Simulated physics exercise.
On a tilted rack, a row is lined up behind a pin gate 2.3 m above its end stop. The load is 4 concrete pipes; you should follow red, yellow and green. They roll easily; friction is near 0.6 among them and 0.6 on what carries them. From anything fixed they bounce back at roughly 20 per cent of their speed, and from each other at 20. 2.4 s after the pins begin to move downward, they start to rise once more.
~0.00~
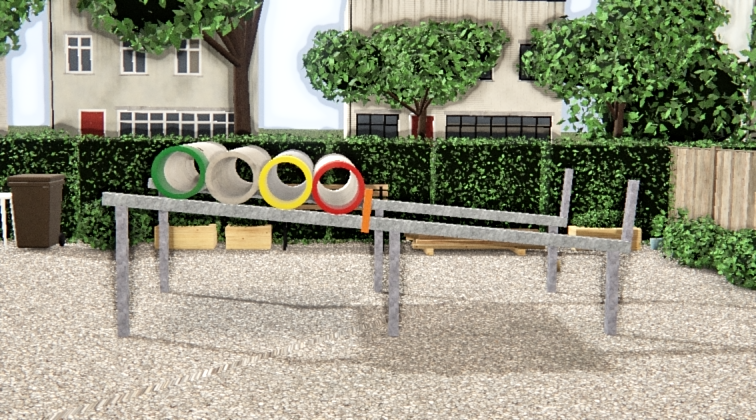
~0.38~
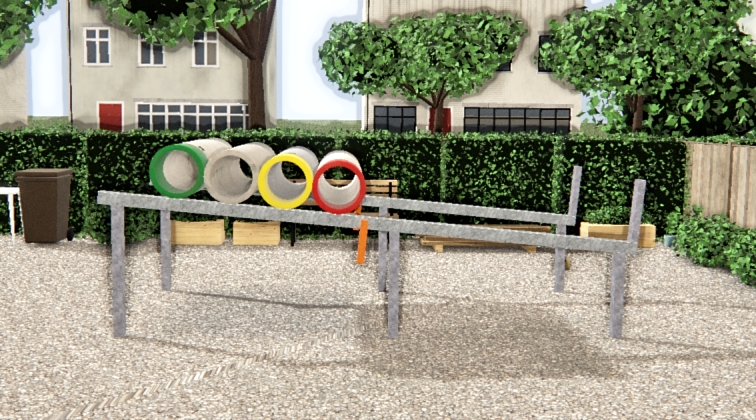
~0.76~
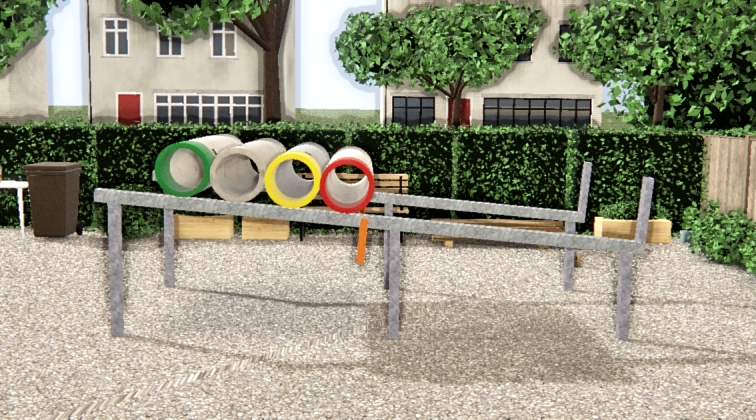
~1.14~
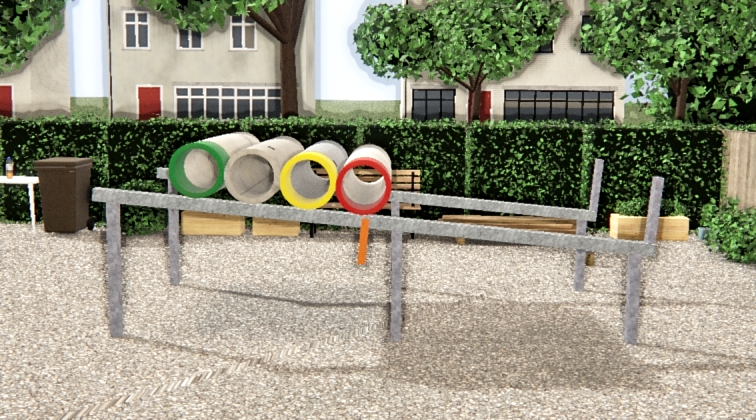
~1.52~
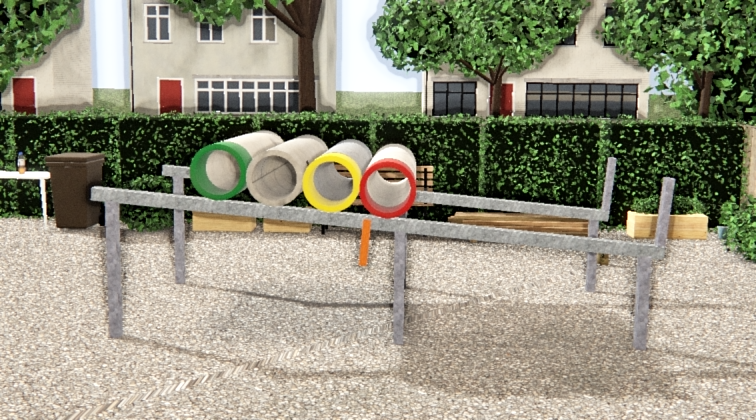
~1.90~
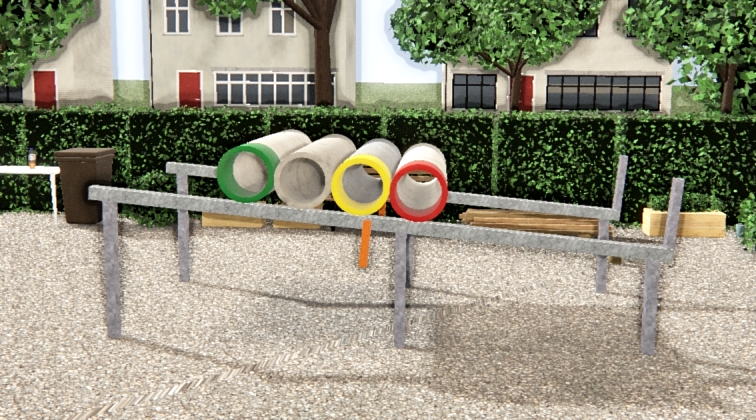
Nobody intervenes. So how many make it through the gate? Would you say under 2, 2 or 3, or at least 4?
2 or 3.
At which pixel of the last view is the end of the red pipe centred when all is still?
Roughly (641, 217).
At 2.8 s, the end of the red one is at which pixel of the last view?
Near (518, 204).
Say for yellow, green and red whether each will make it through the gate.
Yellow: Away. Green: Held. Red: Away.
After 2.3 s, red is on the rails, 65 cm below the pins, rolling right; yellow is on the rails, 20 cm below the pins, rolling right; green is on the rails, 65 cm above the pins, rolling right; 2 of 4 have passed.
After 2.8 s, red is on the rails, 110 cm below the pins, rolling right; yellow is on the rails, 65 cm below the pins, rolling right; green is on the rails, 25 cm above the pins, rolling right; 3 of 4 have passed.
At rest (4.1 s), red is on the rails, 200 cm below the pins; yellow is on the rails, 160 cm below the pins; green is on the rails, 25 cm above the pins; 3 of 4 have passed.
